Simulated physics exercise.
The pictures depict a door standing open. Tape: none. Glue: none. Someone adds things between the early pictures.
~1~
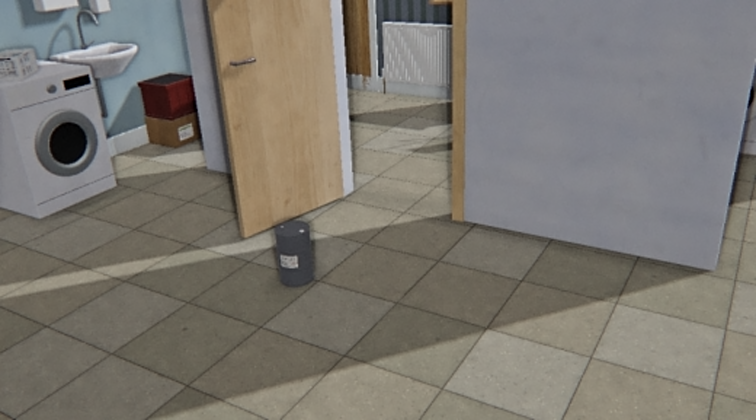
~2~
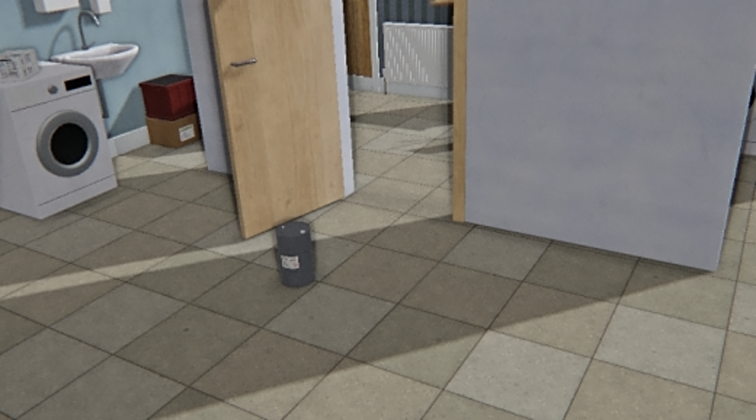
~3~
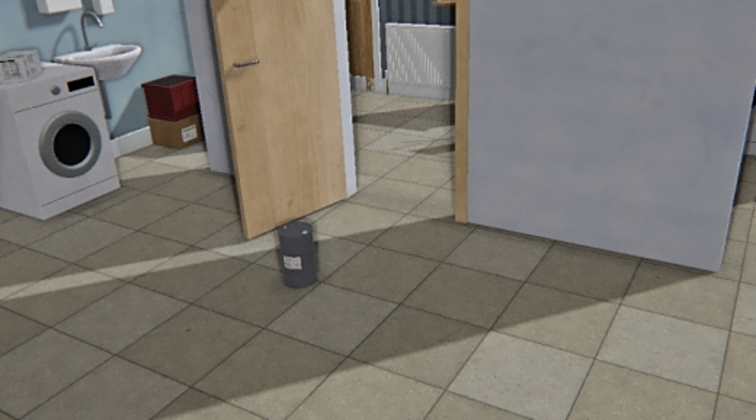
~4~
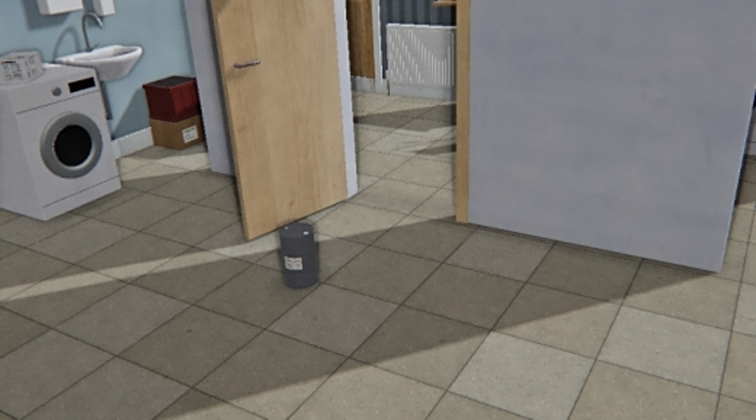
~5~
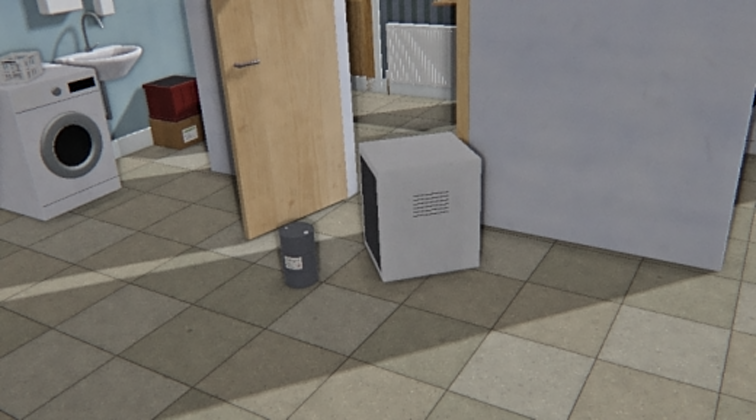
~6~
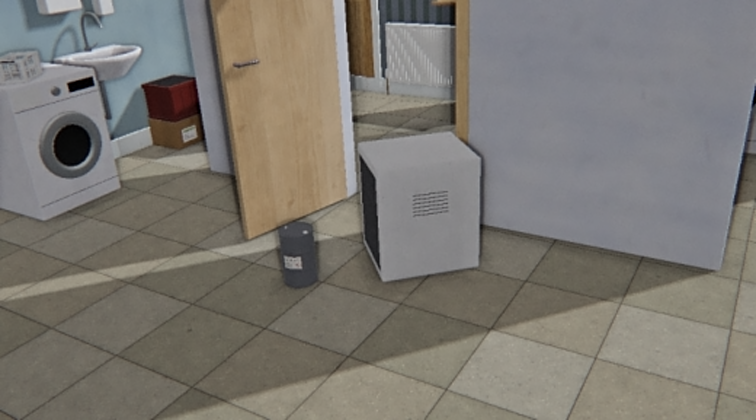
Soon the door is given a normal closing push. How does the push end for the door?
My prediction is that the door will be halted.
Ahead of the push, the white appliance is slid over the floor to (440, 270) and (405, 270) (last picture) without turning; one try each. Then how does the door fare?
First, it swings home; second, it swings home.
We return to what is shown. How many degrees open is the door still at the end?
Angle: About 50°.
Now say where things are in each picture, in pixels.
Door wide open and still; grey canister (295, 254), in the first frame.
Door wide open and still; grey canister (296, 254), in the second frame.
Door wide open and still; grey canister (298, 255), in the third frame.
Door wide open and still; grey canister (299, 256), in the fourth frame.
Door wide open and still; grey canister (299, 255), in the fifth frame.
Door wide open and still; white appliance (418, 204); grey canister (298, 255), in the sixth frame.
Then, 0.50 s later than the last frame, door at 96°.
Then, 0.90 s later than the last frame, door at 81°.
Then, 1.20 s later than the last frame, door at 68°.
Then, 1.50 s later than the last frame, door at 56°.
When it is over, door at 49°; both as before. End places, in pixels of the last picture, white appliance near (418, 204).
